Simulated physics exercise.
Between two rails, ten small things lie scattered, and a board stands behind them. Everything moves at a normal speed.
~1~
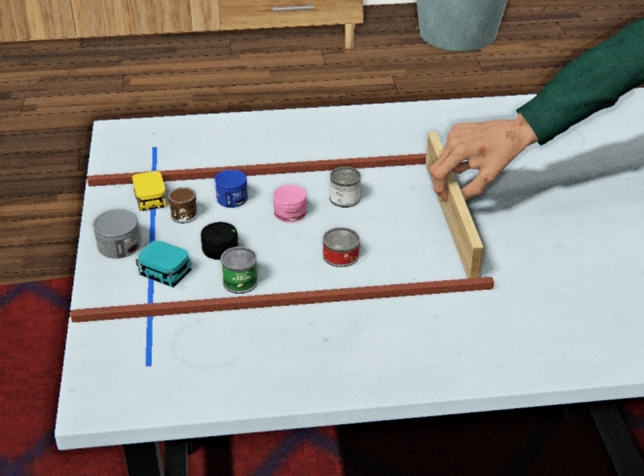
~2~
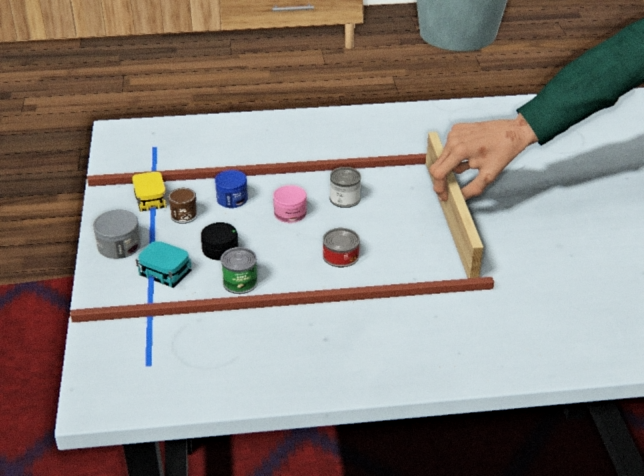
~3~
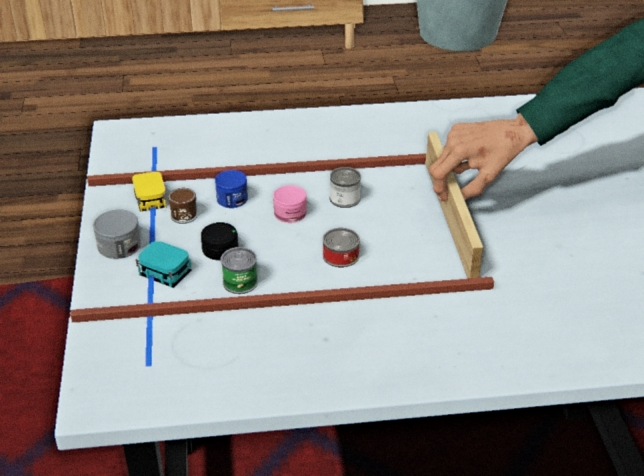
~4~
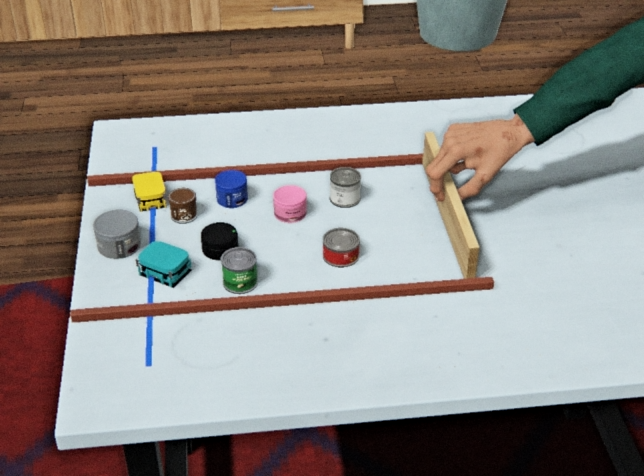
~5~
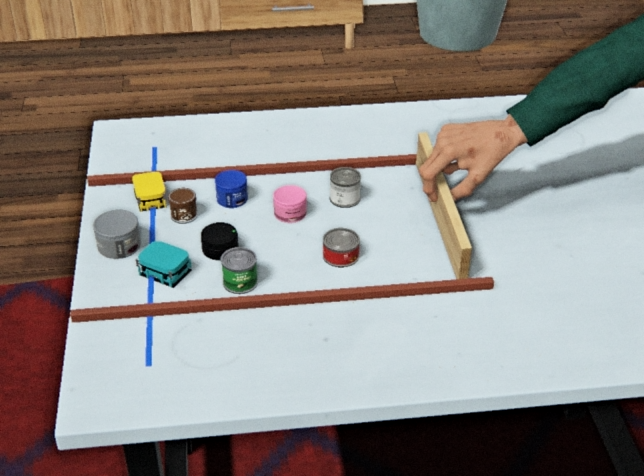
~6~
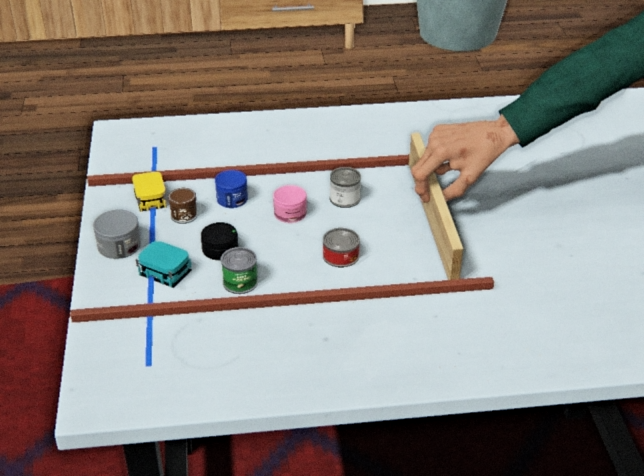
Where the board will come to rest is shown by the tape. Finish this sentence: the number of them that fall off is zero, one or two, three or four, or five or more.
The number of them that fall off is zero.
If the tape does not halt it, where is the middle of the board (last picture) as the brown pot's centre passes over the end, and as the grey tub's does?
Near (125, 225) and (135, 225).
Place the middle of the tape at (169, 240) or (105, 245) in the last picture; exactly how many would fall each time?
Floor count: 0; 4.
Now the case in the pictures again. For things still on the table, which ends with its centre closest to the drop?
Result: The grey tub.
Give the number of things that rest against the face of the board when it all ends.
Total: 5.
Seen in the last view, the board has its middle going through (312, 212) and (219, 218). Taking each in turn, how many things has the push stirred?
The counts are 3 and 8.
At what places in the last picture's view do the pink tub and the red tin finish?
Roughly at (135, 220) and at (132, 266), in that order.
A little later, none off yet; grey tub at rest near (117, 234); yellow case at rest near (150, 192); turquoise case at rest near (164, 264).
When it is over, the number that fall off is zero.
